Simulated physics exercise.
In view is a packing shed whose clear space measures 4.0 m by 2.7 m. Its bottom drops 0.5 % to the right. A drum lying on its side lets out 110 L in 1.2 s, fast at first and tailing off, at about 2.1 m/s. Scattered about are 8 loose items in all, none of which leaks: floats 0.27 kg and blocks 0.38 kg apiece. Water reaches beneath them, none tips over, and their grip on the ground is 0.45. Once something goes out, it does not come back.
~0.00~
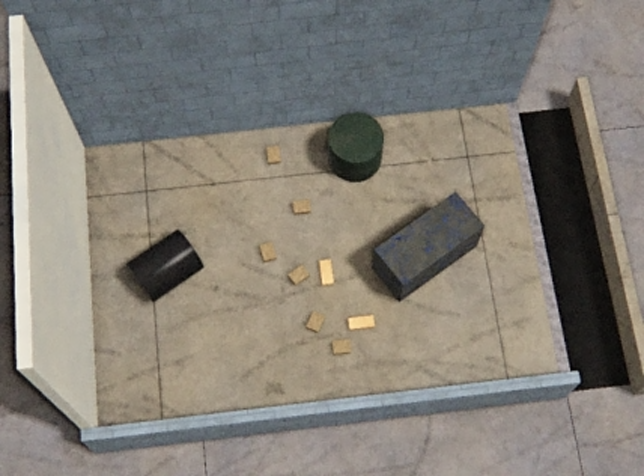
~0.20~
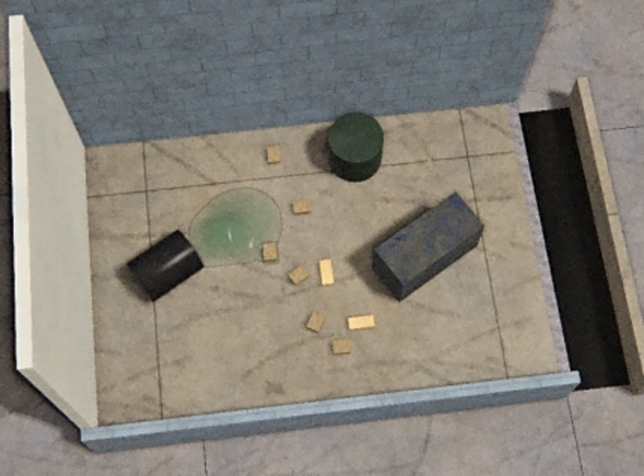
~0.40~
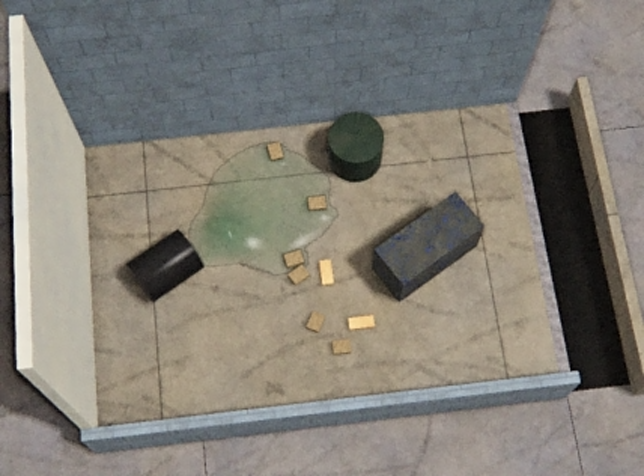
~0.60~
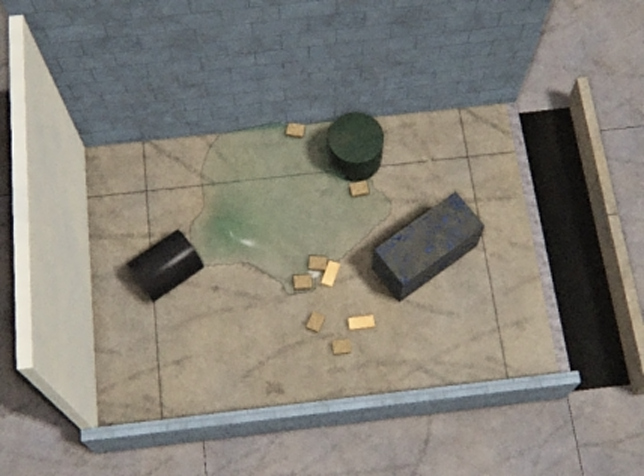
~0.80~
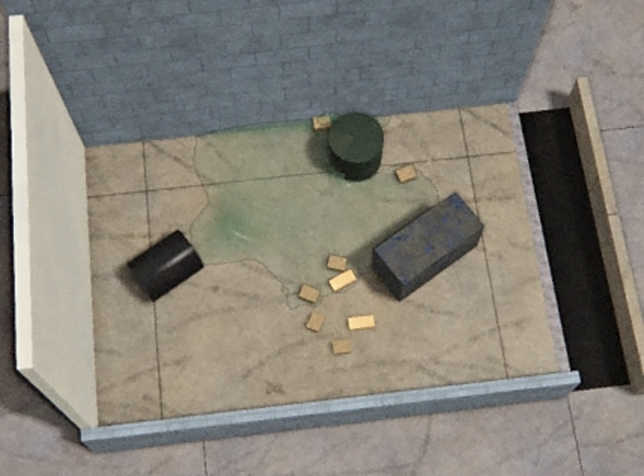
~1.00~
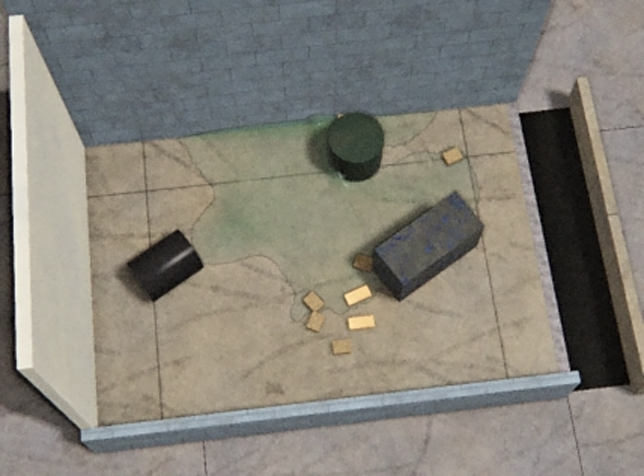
Greenish water spreading from a dark drum across a stone floor, carrying several small tan blocks rightward past a green cylinder.
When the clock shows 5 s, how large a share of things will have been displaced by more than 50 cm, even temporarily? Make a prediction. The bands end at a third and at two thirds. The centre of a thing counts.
I reckon only the one-third line is reached, not the two-thirds one.
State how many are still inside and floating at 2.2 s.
At that instant the tally stands at 1.
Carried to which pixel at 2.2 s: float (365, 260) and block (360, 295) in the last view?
About (414, 203) for the first and (390, 340) for the second.
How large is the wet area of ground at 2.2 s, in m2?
Wet area: Approx. 4.0 m2.
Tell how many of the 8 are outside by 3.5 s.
The count is 2.
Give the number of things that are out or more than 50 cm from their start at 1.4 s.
4 of them.
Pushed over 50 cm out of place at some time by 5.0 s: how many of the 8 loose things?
The count is 4.
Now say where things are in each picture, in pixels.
A float at (302, 206), on the bottom; a float at (268, 251) rests on the ground; 0.0 m2 under water; 0 of 8 have shifted, in the first frame.
A float at (302, 206) rests on the ground; a float at (270, 251) rests on the ground; water covers 0.5 m2; 0 of 8 have shifted, in the second frame.
A float at (317, 203), on the bottom, 14 cm from its start; a float at (294, 258), on the bottom, 24 cm from its start; water covers 1.1 m2; 2 of 8 have shifted, in the third frame.
A float at (359, 188) floats, 55 cm from its start; a float at (318, 263), on the bottom, 46 cm from its start; 1.9 m2 under water; 4 of 8 have shifted, in the fourth frame.
A float at (406, 173) rests on the ground, 101 cm from its start; a float at (337, 263), afloat, 63 cm from its start; 2.5 m2 under water; 5 of 8 have shifted, in the fifth frame.
A float at (453, 155), on the bottom, 149 cm from its start; a float at (364, 262) floats, 87 cm from its start; water covers 2.9 m2; 5 of 8 have shifted, in the sixth frame.
After 1.4 s 4 of 8 are over 50 cm from their spots; 2 afloat.
After 2.2 s 4 of 8 are over 50 cm from their spots; 1 afloat.
After 3.5 s 4 of 8 are over 50 cm from their spots; 1 afloat.
After 5.0 s 4 of 8 are over 50 cm from their spots, and 4 have been at some point; 0 afloat.
